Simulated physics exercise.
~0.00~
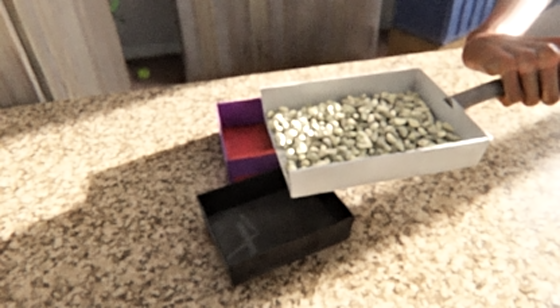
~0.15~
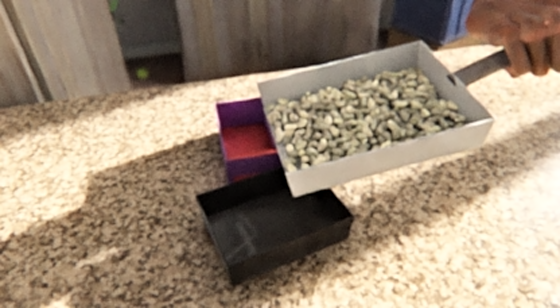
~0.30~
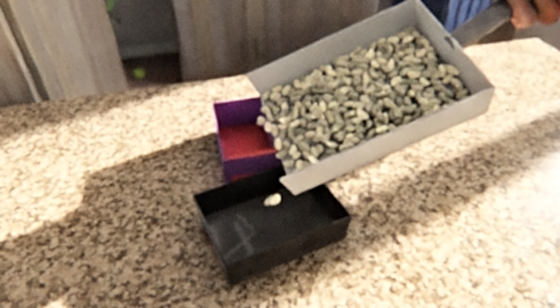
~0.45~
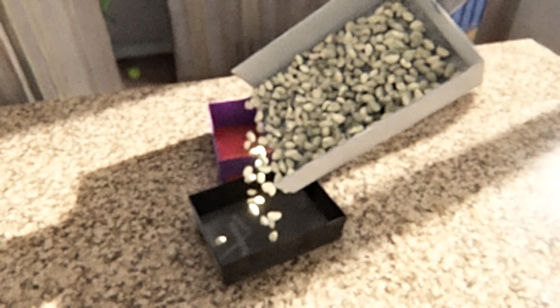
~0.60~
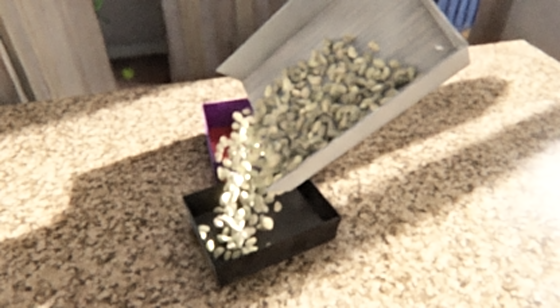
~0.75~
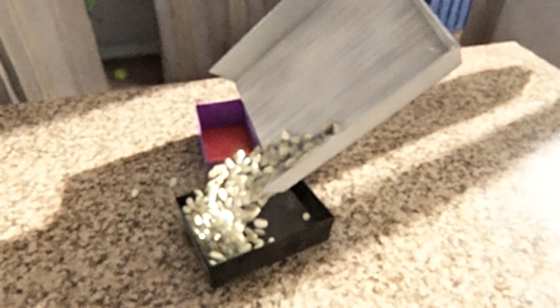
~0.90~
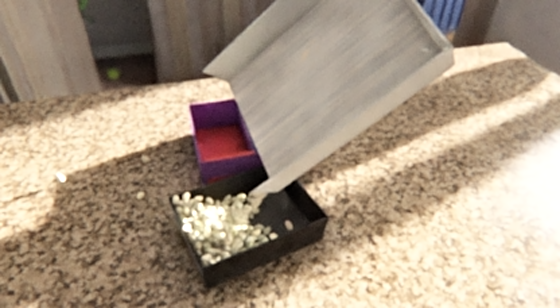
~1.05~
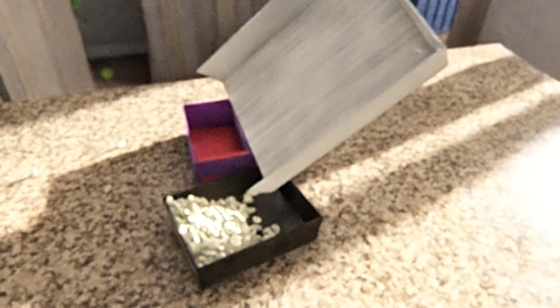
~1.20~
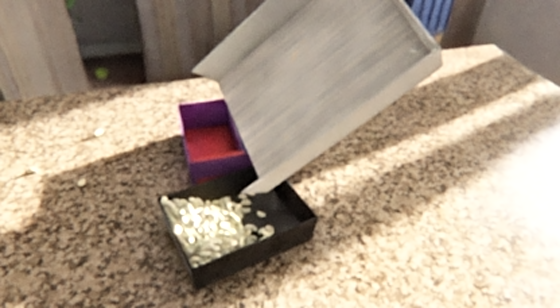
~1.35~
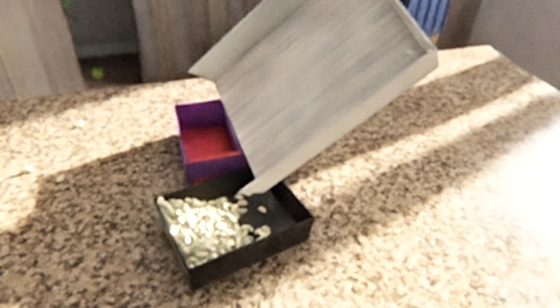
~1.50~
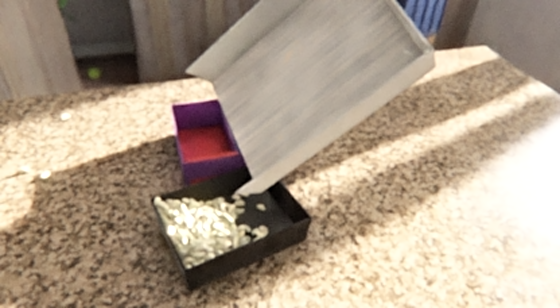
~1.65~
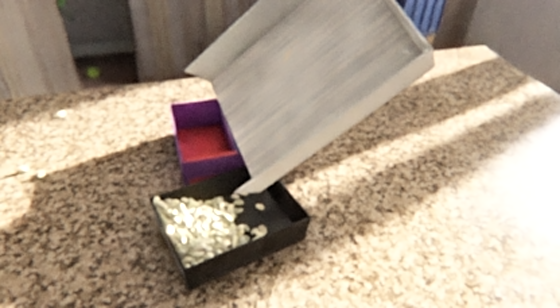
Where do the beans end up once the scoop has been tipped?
Nearly all of them end up in the black tin, heaped toward its left side. The red section of the purple box beside it stays empty.
